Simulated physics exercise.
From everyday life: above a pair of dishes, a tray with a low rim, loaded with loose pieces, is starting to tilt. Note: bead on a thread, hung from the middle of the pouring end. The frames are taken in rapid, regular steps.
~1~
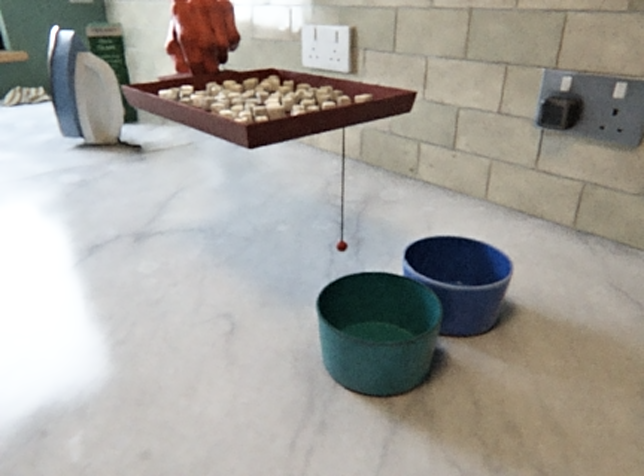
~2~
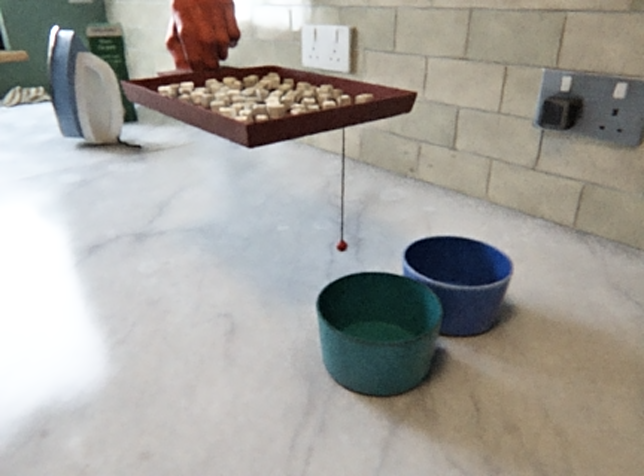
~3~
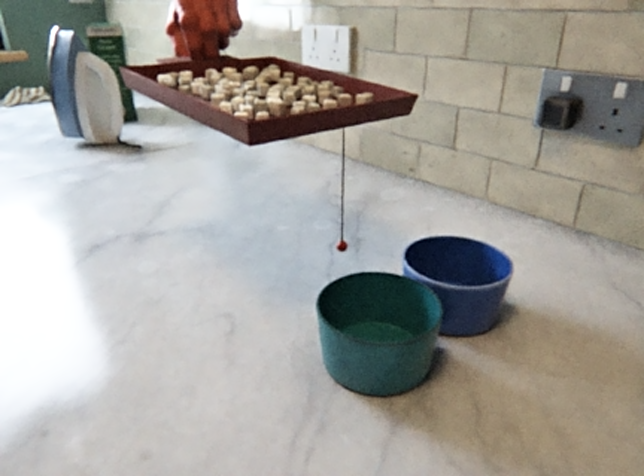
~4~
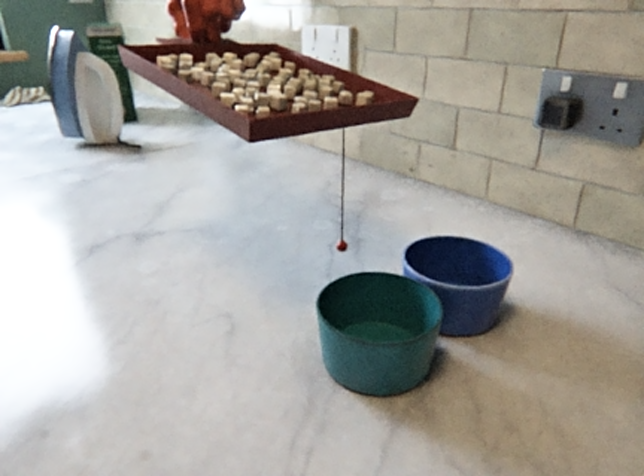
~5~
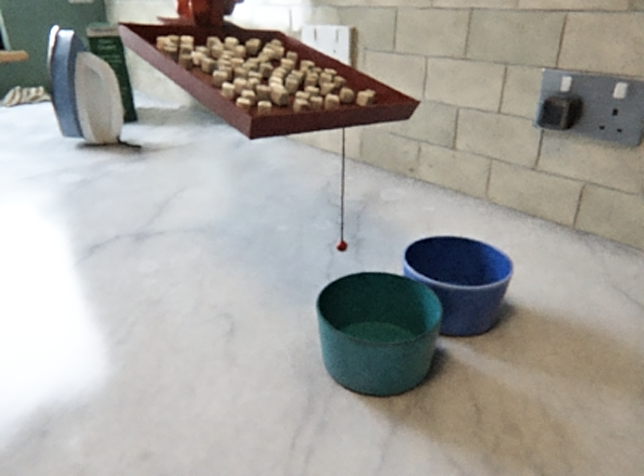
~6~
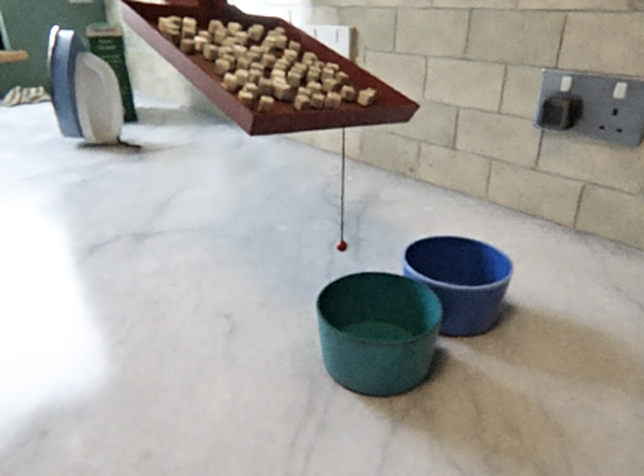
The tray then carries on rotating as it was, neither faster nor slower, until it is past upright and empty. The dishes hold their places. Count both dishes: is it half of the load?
Looks like the dishes end up with the bulk of it in the end.
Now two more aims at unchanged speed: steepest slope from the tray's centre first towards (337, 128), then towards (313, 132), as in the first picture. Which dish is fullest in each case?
I'd say the one to the left first, then the one to the left.
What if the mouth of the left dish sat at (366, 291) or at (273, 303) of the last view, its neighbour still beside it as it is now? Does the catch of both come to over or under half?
Well, the bulk the first time and the minor share the second time.
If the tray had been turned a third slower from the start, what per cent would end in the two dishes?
Around 60 in every hundred.
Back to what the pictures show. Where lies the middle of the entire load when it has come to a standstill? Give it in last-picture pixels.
Roughly at (445, 306), give or take.
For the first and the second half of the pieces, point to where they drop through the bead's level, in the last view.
Near (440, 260) and later near (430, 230).
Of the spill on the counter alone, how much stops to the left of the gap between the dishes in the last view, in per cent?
Estimate: Roughly 60 %.
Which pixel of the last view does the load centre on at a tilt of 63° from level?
Look close to (357, 82) in the last picture.
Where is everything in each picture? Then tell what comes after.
In the first frame, corners of the pouring end at (248, 123) and (412, 91), level; middle of the load at (263, 99), sugar cubes; left dish at (426, 356); right dish at (501, 301); bead on its thread at (342, 246).
In the second frame, corners of the pouring end at (248, 122) and (412, 92), level; middle of the load at (263, 96).
In the third frame, corners of the pouring end at (250, 120) and (413, 94), tipped barely, lowest at the right corner; middle of the load at (263, 90).
In the fourth frame, corners of the pouring end at (251, 117) and (414, 97), tipped a little, lowest at the right corner; middle of the load at (264, 81).
In the fifth frame, corners of the pouring end at (254, 114) and (415, 100), tipped a little, lowest at the right corner; middle of the load at (266, 71).
In the sixth frame, corners of the pouring end at (256, 112) and (415, 104), tipped clearly, lowest at the right corner; middle of the load at (268, 61); left dish at (426, 356); right dish at (501, 301).
Soon after the last picture, tray tipped steeply; all on the tray.
A little later, tray tipped past a quarter turn; all on the tray.
Later still, tray tipped past a quarter turn; about a quarter in the left dish; about half in the right dish; about a third outside both.
At rest, tray tipped past a quarter turn; about a quarter in the left dish; about half in the right dish; about a third outside both.
